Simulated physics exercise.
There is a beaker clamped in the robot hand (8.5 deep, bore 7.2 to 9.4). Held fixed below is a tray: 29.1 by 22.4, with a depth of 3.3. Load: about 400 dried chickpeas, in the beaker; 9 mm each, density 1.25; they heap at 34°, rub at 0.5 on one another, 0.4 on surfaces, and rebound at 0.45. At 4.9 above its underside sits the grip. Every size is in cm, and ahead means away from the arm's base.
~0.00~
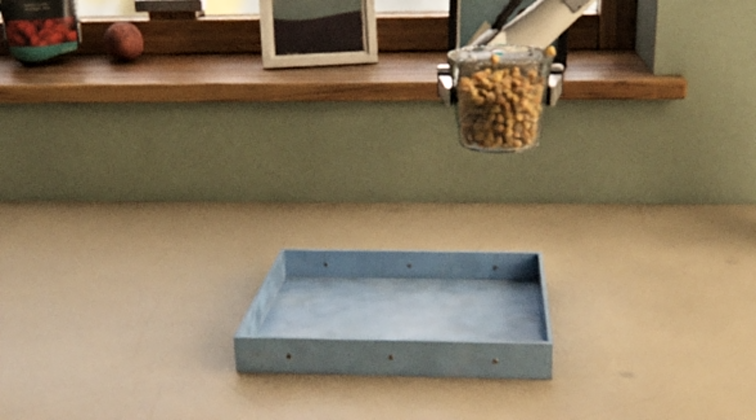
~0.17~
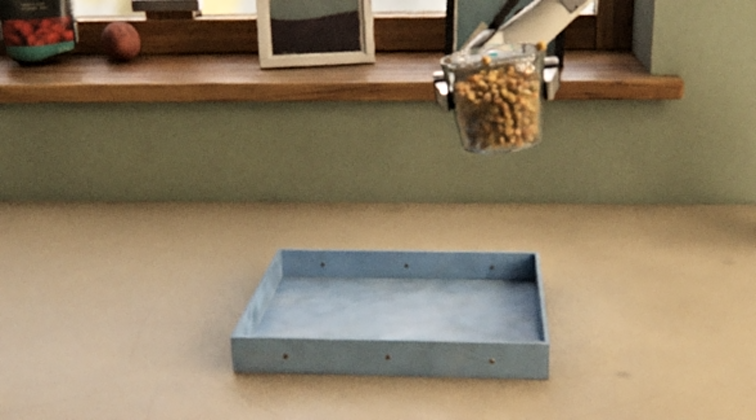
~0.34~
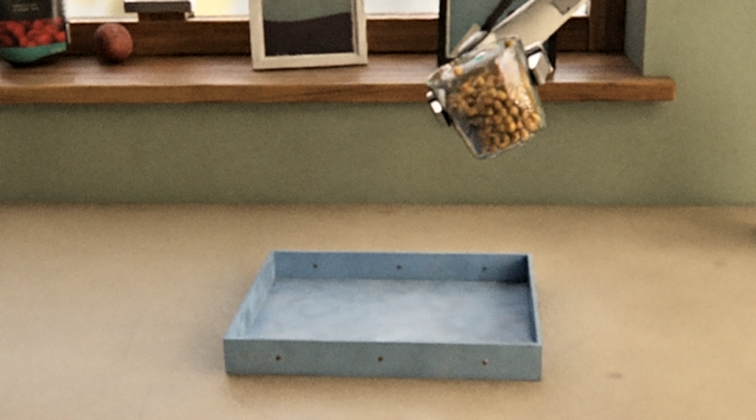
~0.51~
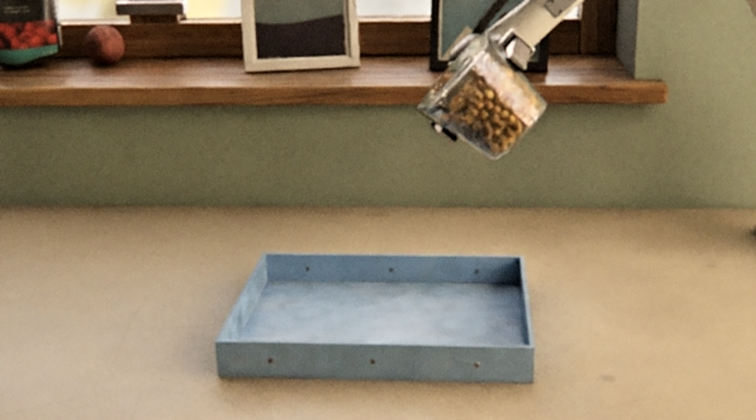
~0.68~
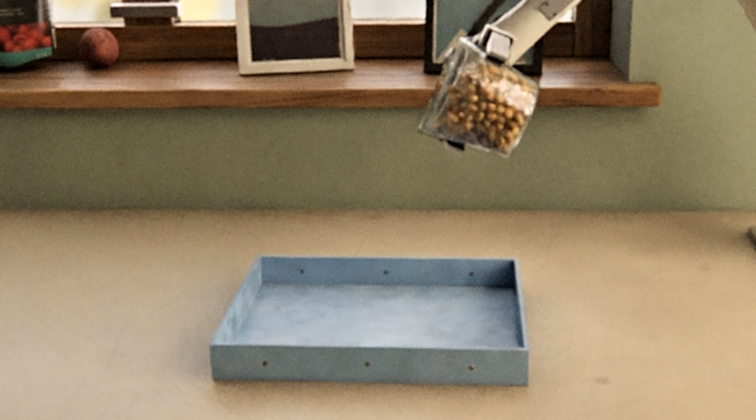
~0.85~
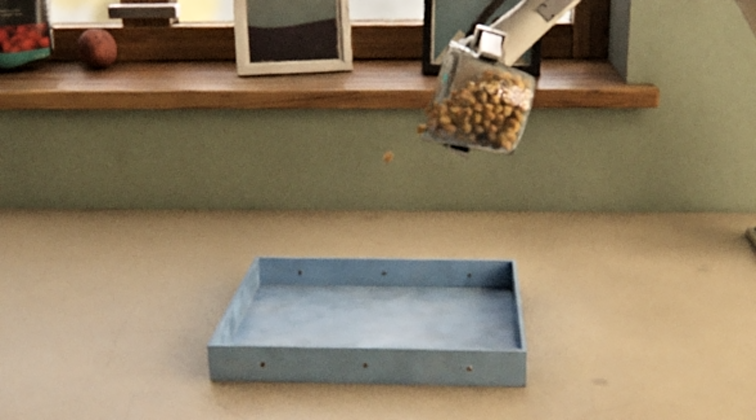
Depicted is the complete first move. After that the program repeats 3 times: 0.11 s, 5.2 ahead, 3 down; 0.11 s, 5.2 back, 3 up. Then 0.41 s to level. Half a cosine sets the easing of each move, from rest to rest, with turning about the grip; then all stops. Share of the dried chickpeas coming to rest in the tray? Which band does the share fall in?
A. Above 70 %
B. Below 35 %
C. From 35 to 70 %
From 35 to 70 % (C).
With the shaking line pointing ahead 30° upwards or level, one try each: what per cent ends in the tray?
Some 90 and 80 per cent.
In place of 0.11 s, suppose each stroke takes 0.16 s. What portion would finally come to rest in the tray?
Roughly 55 percent would.
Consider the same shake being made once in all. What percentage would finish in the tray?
That would give close to 40 percent.
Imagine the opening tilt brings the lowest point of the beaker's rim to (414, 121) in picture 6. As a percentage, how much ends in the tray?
My estimate is some 30 per cent.
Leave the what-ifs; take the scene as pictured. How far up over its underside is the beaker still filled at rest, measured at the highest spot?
I'd put it at close to 4.5 centimetres.
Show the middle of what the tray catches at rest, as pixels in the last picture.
Roughly at (301, 323) in the last picture.
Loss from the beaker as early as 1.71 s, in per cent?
So far, about 65 in a hundred parts are out.
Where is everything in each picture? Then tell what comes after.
The first frame shows beaker middle at (500, 101), level; upper third of the load around (498, 92), from x 460 to 550, top at y 50; 400 in the beaker.
The second frame shows beaker middle at (498, 101), tilted 7° forward; upper third of the load around (500, 92), from x 455 to 540, top at y 45.
The third frame shows beaker middle at (492, 102), tilted 25° forward; upper third of the load around (501, 91), from x 450 to 535, top at y 45.
The fourth frame shows beaker middle at (486, 103), tilted 48° forward; upper third of the load around (497, 90), from x 445 to 535, top at y 65.
The fifth frame shows beaker middle at (482, 104), tilted 66° forward; upper third of the load around (494, 89), from x 440 to 530, top at y 70.
The sixth frame shows beaker middle at (481, 104), tilted 73° forward; upper third of the load around (494, 94), from x 390 to 525, top at y 75; 399 in the beaker, 1 in flight or on a rim.
By 1.28 s, tilted 73° forward, highest piece 25 above the table; 211 in the beaker, 134 in the tray, 7 on the table or floor, 48 in flight or on a rim.
By 1.71 s, tilted 39° forward, highest piece 25 above the table; 238 in the tray, 138 in the beaker, 20 on the table or floor, 4 in flight or on a rim.
By 2.12 s, level, highest piece 25 above the table; 242 in the tray, 138 in the beaker, 20 on the table or floor.
By 3.17 s, level, highest piece 24 above the table; 242 in the tray, 138 in the beaker, 20 on the table or floor.
Final count, 242 in the tray, 138 in the beaker, 20 on the table or floor. That is 60 % in the tray.
